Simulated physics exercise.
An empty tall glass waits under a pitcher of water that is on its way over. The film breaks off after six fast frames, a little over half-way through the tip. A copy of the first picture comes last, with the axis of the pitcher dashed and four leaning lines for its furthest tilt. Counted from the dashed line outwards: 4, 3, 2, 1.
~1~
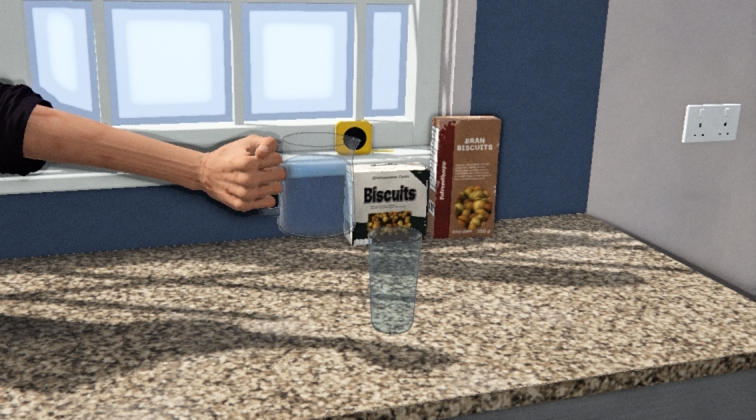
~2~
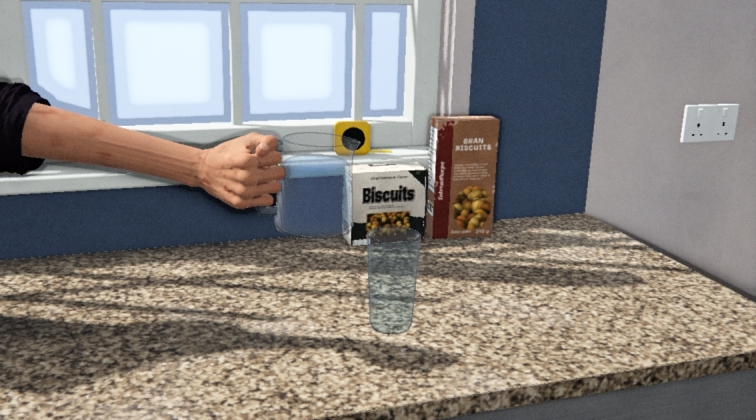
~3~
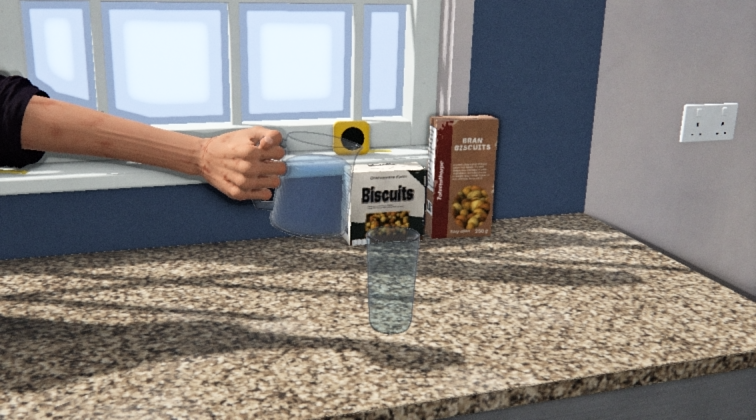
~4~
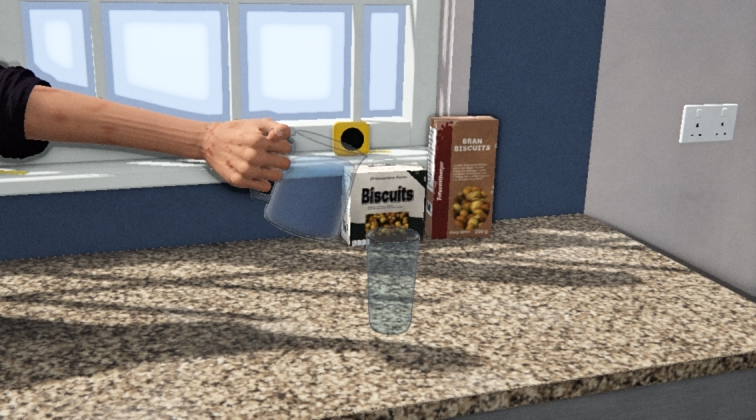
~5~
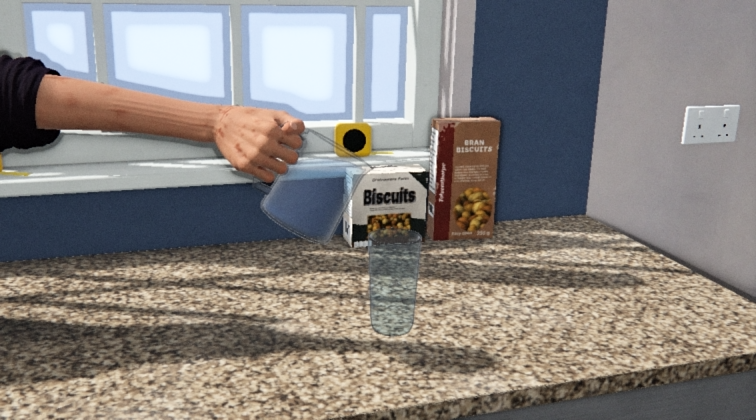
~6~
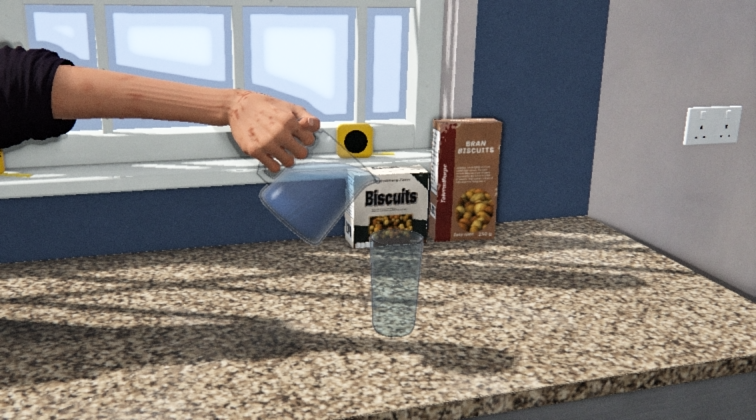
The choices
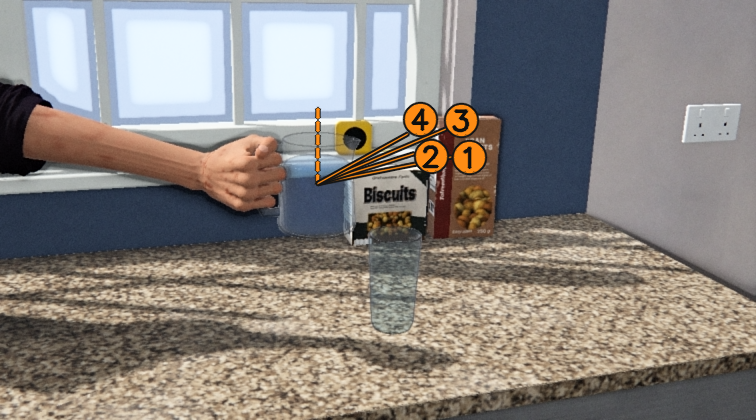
A hand reaching in from the left grips a clear pitcher of bluish water above a speckled granite kitchen counter, seen from the front and slightly above. An empty tall glass stands before a white biscuits box, with a brown bran biscuits box to its right, a small yellow item behind, and a window above a blue wall. The hand steadily tilts the pitcher rightward, nothing leaves it, and the camera stays still.
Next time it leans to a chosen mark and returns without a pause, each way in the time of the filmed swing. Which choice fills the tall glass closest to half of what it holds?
4 works best here.
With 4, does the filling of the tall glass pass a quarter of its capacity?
Yes, it does.
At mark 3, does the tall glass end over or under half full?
Over.
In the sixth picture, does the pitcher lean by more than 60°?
No, it does not.
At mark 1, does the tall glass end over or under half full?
Over half.
In orange, 1 at (451, 157); 2 at (414, 153); 3 at (445, 129); 4 at (407, 133).
With 1, the tall glass ends with about 87 % of what it can hold; 5 % of the water is spilt.
With 2, the tall glass ends with about 78 % of what it can hold.
With 3, the tall glass ends with about 63 % of what it can hold.
With 4, the tall glass ends with about 47 % of what it can hold.
